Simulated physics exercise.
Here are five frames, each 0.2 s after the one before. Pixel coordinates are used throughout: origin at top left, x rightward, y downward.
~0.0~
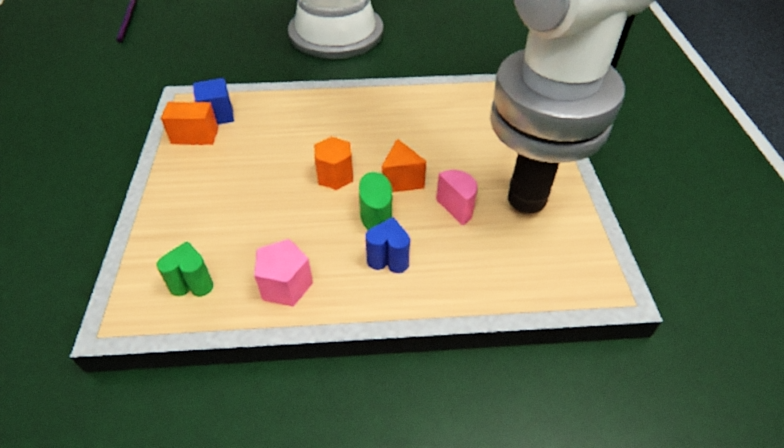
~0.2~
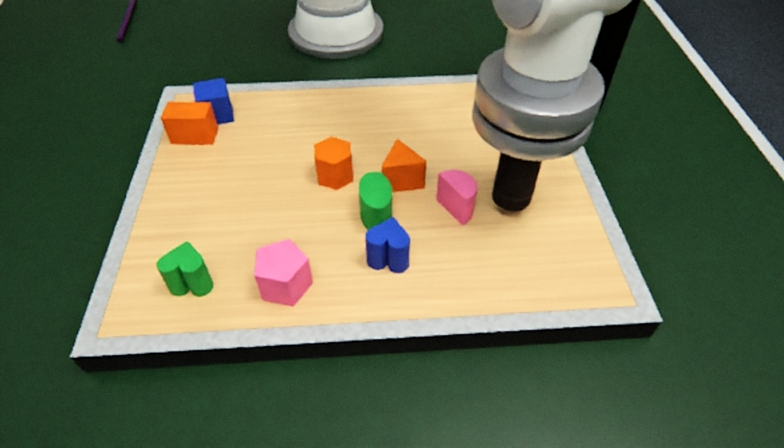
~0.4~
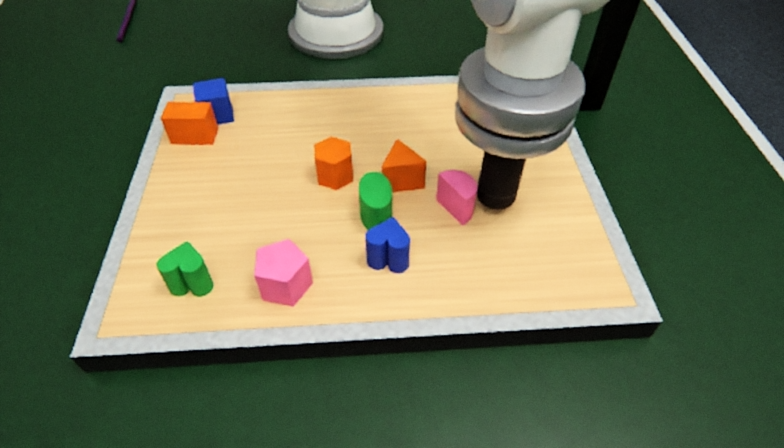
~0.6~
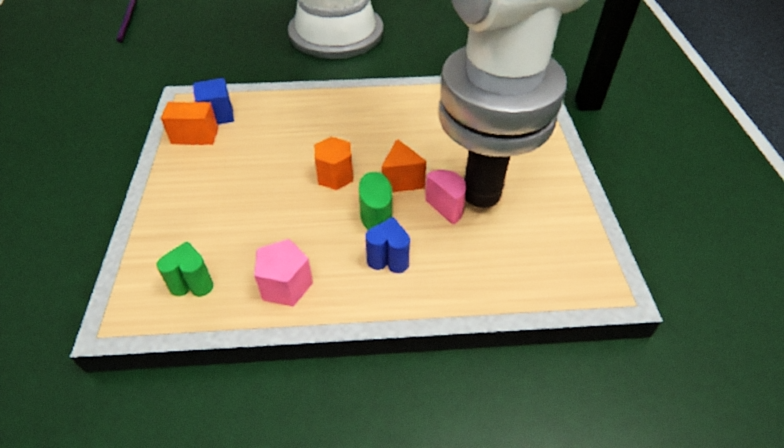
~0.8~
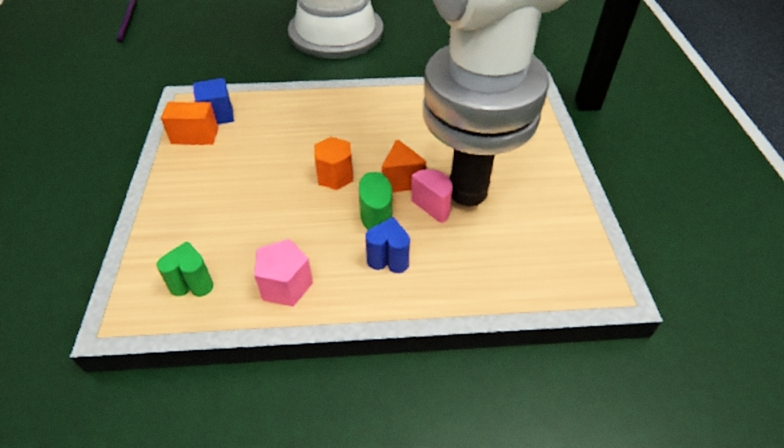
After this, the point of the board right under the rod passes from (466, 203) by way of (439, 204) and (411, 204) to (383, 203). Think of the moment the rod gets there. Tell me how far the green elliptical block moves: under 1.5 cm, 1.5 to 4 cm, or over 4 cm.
Over 4 cm.
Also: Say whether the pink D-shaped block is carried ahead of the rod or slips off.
By the time the path ends, the pink D-shaped block is still sitting right in front of the rod.
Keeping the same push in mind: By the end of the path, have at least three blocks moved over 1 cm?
The answer is no.
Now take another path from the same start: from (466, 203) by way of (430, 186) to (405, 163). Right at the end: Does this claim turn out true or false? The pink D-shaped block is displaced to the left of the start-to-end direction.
That is true.
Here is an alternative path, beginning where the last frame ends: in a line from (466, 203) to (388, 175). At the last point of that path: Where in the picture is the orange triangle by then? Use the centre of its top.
Put as a pixel place, it's (358, 139).
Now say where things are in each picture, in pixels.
The first frame shows tip of the rod at (527, 200), middles of tops, orange hexagonal block at (333, 149), green elliptical block at (375, 189), orange triangle at (402, 155), pink D-shaped block at (461, 182).
The second frame shows rod at (511, 198), nothing pushed.
The third frame shows rod at (496, 196), nothing pushed.
The fourth frame shows rod at (482, 195), pink D-shaped block at (449, 181).
The fifth frame shows rod at (468, 193), orange hexagonal block at (333, 149), green elliptical block at (375, 189), orange triangle at (402, 155), pink D-shaped block at (435, 181).
On the path given first. Halfway along, rod at (426, 195); green elliptical block at (367, 189), turned 20° anticlockwise; pink D-shaped block at (391, 179), turned 20° clockwise.
At the end, rod at (383, 193); orange hexagonal block unmoved; green elliptical block at (328, 197), turned 40° anticlockwise; orange triangle at (400, 153); pink D-shaped block at (347, 181).
